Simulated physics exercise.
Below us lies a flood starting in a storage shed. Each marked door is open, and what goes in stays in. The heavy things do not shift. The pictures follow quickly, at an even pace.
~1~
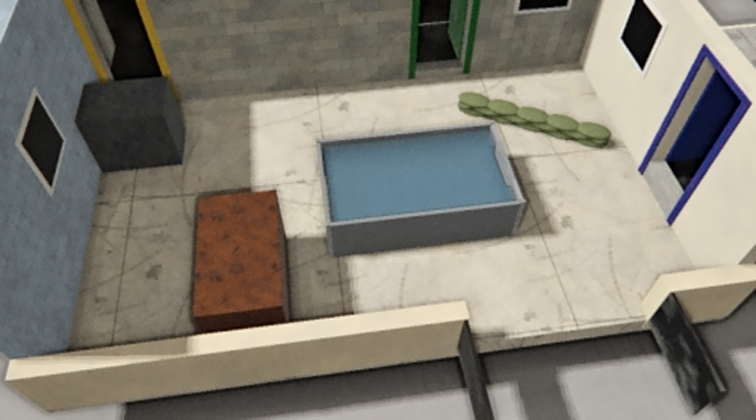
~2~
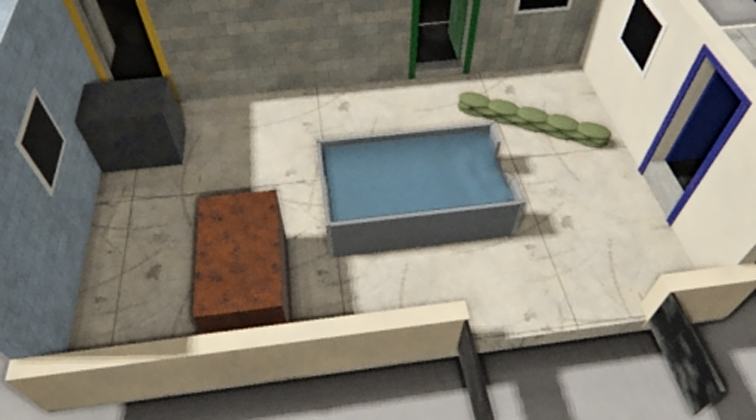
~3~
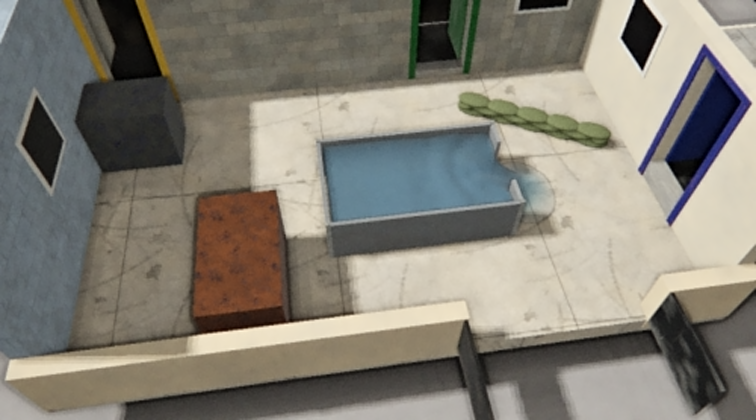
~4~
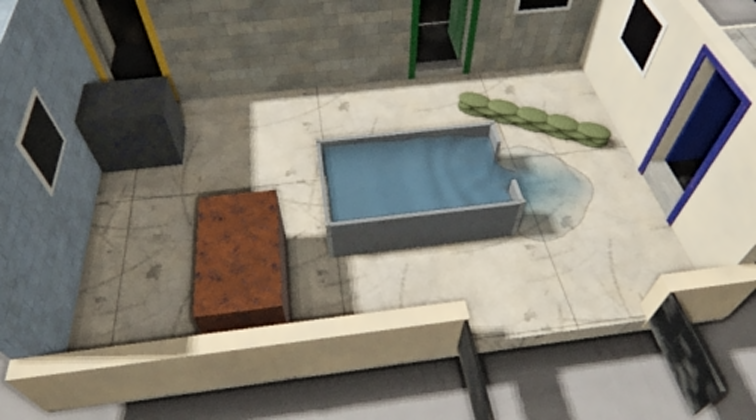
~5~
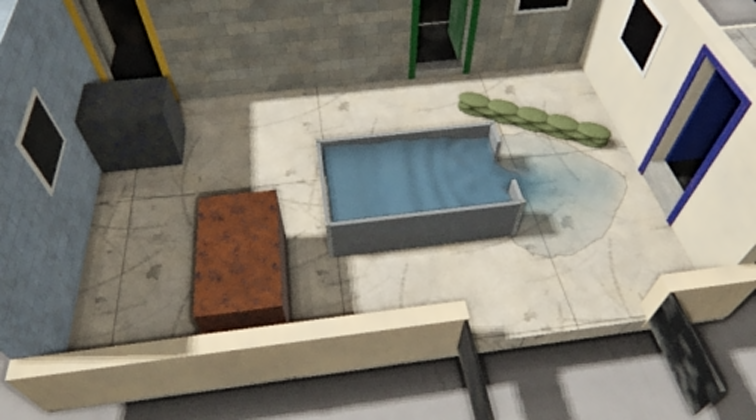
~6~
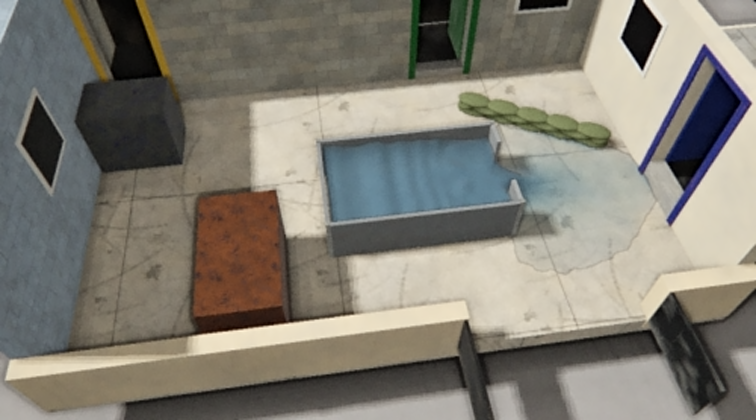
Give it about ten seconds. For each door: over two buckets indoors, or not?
The yellow door admits no more than that; the blue door admits no more than that; the green door admits no more than that.
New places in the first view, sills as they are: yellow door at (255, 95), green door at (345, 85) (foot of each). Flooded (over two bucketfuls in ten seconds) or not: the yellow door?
Then: Yellow door stays under.
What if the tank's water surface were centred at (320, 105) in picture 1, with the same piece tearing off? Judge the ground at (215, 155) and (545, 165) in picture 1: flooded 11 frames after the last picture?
In turn: Not flooded, wet.
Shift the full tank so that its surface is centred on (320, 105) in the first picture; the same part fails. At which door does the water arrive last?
I say the yellow-painted one.
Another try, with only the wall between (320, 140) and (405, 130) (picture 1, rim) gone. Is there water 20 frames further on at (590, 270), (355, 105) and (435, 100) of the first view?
In turn: Not flooded, covered, covered.
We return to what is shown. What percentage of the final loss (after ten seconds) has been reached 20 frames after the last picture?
Close to 10 %.
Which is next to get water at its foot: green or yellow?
The door marked green.
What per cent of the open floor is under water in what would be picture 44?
Roughly 65 per cent.
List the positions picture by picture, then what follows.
The open tank at (416, 174) is whole and still, in the first frame.
Water pours out at (499, 183) and has run to a hidden place, in the second frame.
Water pours out at (499, 184) and has run to (550, 196), in the third frame.
Water pours out at (499, 184) and has run to (588, 191), in the fourth frame.
Water pours out at (499, 184) and has run to (621, 187), in the fifth frame.
Water pours out at (499, 184) and has run to (651, 193), in the sixth frame.
A moment on, water covers 20 % of the floor; the yellow door not reached, the blue door wet at the sill, nothing in, the green door not reached.
Next, water covers 25 % of the floor; the yellow door not reached, the blue door wet at the sill, nothing in, the green door not reached.
Then, water covers 40 % of the floor; the yellow door not reached, the blue door wet at the sill, nothing in, the green door wet at the sill, nothing in.
Later, water covers 65 % of the floor; the yellow door not reached, the blue door wet at the sill, nothing in, the green door wet at the sill, nothing in.
In the end, water covers 80 % of the floor; the yellow door wet at the sill, nothing in, the blue door wet at the sill, nothing in, the green door wet at the sill, nothing in.
